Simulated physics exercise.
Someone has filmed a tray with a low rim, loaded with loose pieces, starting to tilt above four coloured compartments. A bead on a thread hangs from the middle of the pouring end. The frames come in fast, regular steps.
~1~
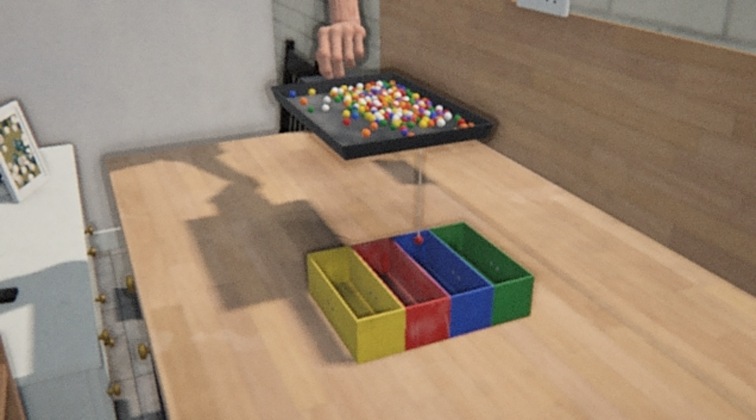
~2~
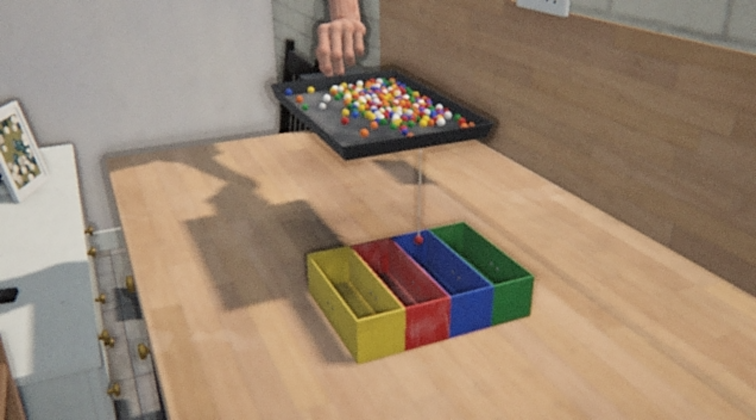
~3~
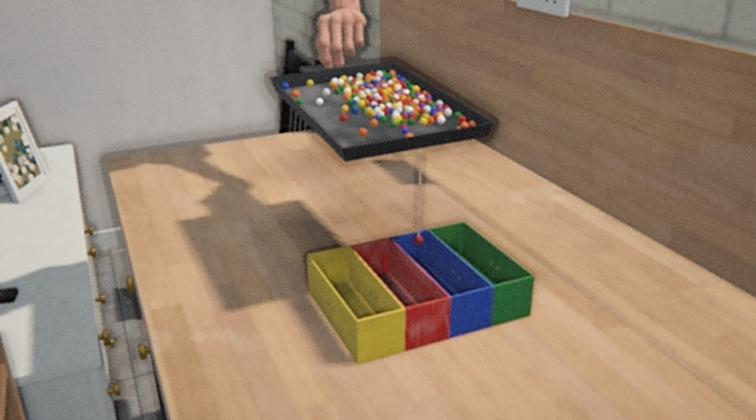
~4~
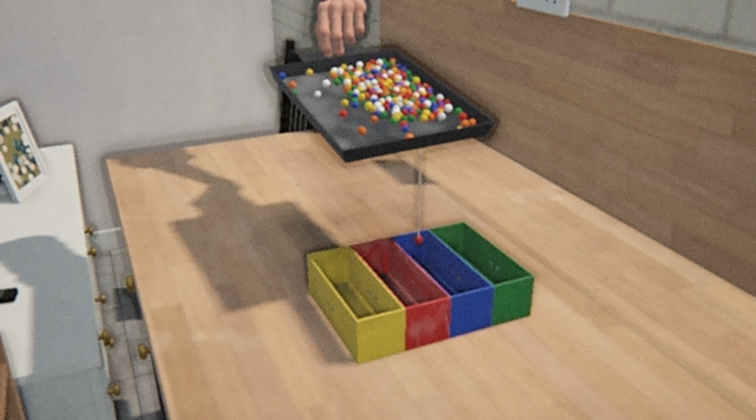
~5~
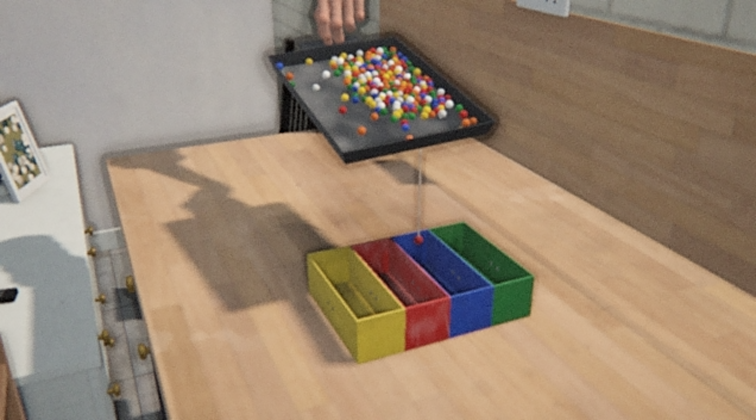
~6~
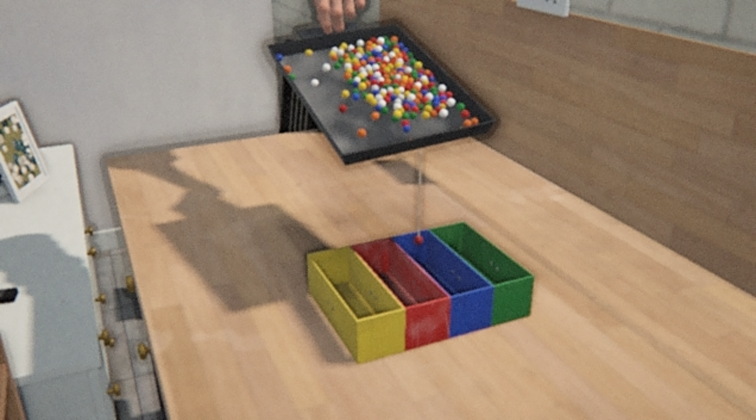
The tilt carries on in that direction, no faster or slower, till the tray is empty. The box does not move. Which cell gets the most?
The yellow cell gets the most.
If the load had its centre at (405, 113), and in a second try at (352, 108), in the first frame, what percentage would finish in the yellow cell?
First some 50, then 60 per cent.
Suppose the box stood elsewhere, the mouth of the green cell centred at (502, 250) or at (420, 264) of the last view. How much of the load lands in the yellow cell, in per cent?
In turn 50 and 0 in a hundred.
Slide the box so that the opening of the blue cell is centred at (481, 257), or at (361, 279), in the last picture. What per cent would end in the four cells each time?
Roughly 50 per cent, and 90 per cent.
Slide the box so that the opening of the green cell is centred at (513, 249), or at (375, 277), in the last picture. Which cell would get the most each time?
The first try: The yellow cell. The second: That green cell.
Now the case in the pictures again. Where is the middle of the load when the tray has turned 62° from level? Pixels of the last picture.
Near (383, 154).
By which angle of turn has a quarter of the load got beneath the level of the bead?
At about 60°.
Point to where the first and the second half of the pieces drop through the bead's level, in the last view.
First near (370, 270), later near (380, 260).
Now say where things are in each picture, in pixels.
Corners of the pouring end near (345, 144) and (487, 122), level; middle of the load near (391, 105), round plastic beads; bead on its thread near (418, 240); yellow cell near (381, 332); red cell near (427, 320); blue cell near (471, 308); green cell near (513, 297), in the first frame.
Corners of the pouring end near (345, 144) and (487, 122), level; middle of the load near (391, 104), in the second frame.
Corners of the pouring end near (345, 146) and (488, 122), tipped barely, lowest at the left corner; middle of the load near (391, 99), only a few on the move, in the third frame.
Corners of the pouring end near (345, 147) and (488, 121), tipped a little, lowest at the left corner; middle of the load near (391, 91), a little on the move, in the fourth frame.
Corners of the pouring end near (346, 149) and (489, 120), tipped a little, lowest at the left corner; middle of the load near (391, 84), a little on the move, in the fifth frame.
Corners of the pouring end near (346, 151) and (489, 119), tipped clearly, lowest at the left corner; middle of the load near (392, 79), the whole lot on the move; yellow cell near (381, 332); red cell near (427, 320); blue cell near (471, 308); green cell near (513, 297), in the sixth frame.
Shortly afterwards, tray tipped steeply; near two thirds on the tray; a little in the yellow cell; a little in the red cell; only a few in the blue cell; only a few in the green cell; a little falling or outside the box.
Next, tray tipped past a quarter turn; near half in the yellow cell; near a third in the red cell; a little in the blue cell; only a few in the green cell; a little falling or outside the box.
Some moments later, tray tipped past a quarter turn; near half in the yellow cell; near a third in the red cell; a little in the blue cell; only a few in the green cell; a little falling or outside the box.
In the end, tray tipped past a quarter turn; near half in the yellow cell; near a third in the red cell; a little in the blue cell; only a few in the green cell; a little outside the box.
